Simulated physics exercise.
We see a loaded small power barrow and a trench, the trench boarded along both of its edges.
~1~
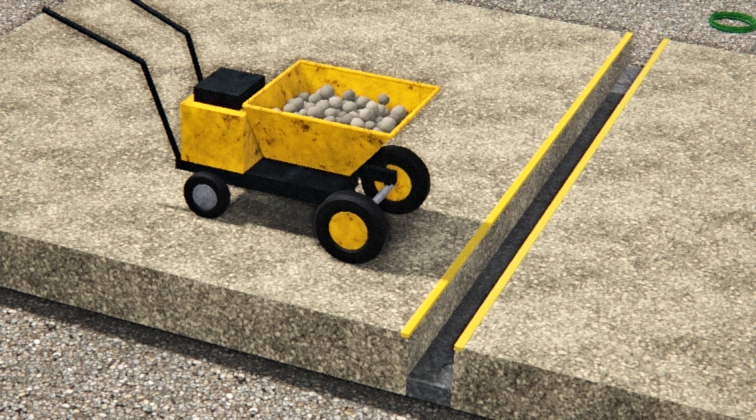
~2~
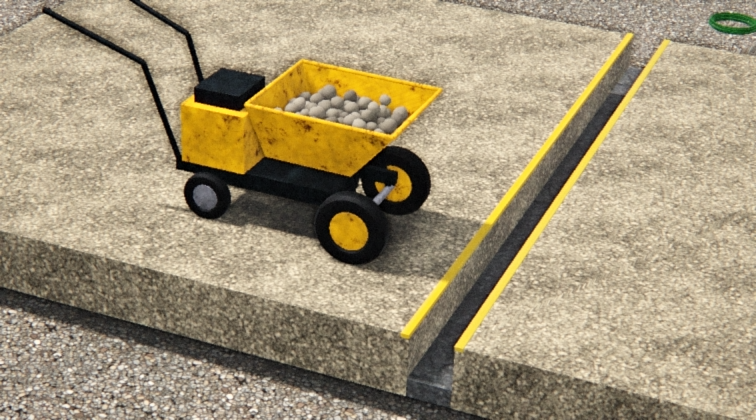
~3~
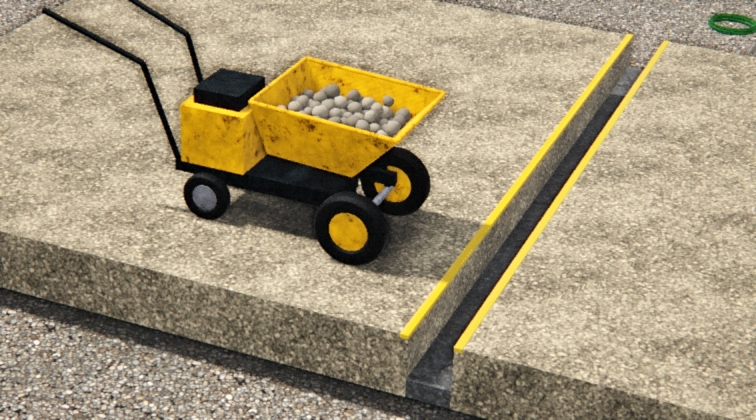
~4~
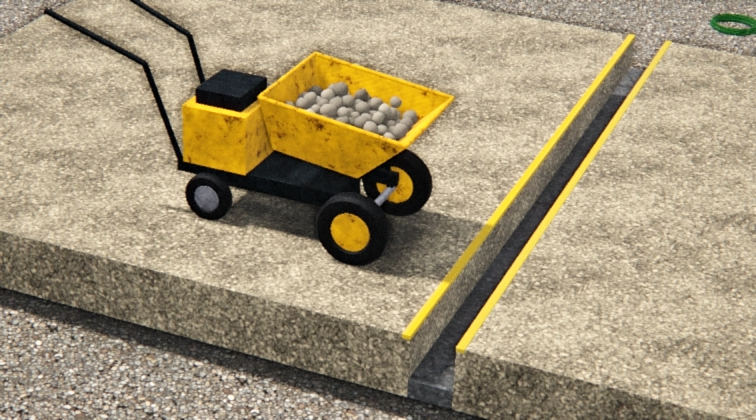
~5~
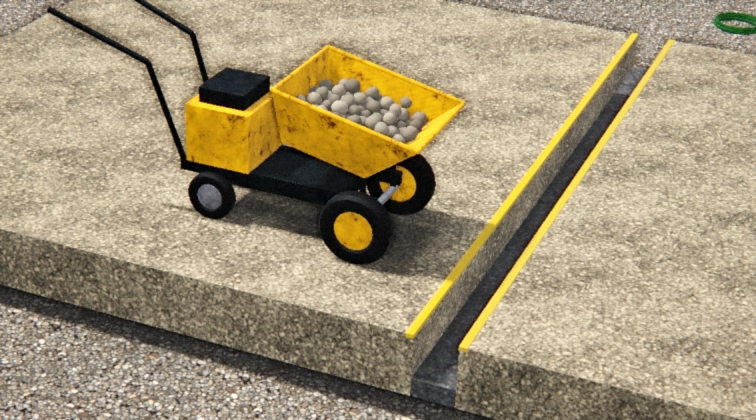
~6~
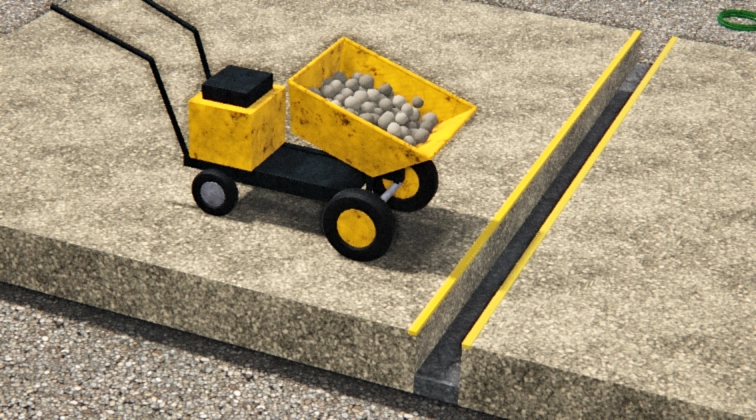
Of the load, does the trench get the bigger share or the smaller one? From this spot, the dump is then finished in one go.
Outside the trench is the minority of the load.
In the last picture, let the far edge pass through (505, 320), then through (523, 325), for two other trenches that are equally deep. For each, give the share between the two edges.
For the first it's 100 per cent, for the second 100 per cent.
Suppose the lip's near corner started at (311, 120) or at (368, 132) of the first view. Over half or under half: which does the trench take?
Result A - a minority; result B - a majority.
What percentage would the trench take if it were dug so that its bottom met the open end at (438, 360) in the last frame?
Close to 40 per cent, I reckon.
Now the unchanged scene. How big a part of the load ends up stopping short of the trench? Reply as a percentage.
It comes to close to 0 %.
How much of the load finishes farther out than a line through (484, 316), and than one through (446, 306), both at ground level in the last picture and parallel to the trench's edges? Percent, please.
20 % and 90 %, in that order.
Shortly afterwards, skip tipped steeply; the whole lot in the skip.
Next, skip tipped right over; the bulk in the skip; near a quarter in or heaped over the trench; a little beyond it.
Some moments later, skip tipped right over; a little in the skip; near two thirds in or heaped over the trench; near a quarter beyond it.
In the end, skip tipped right over; the bulk in or heaped over the trench; near a quarter beyond it.
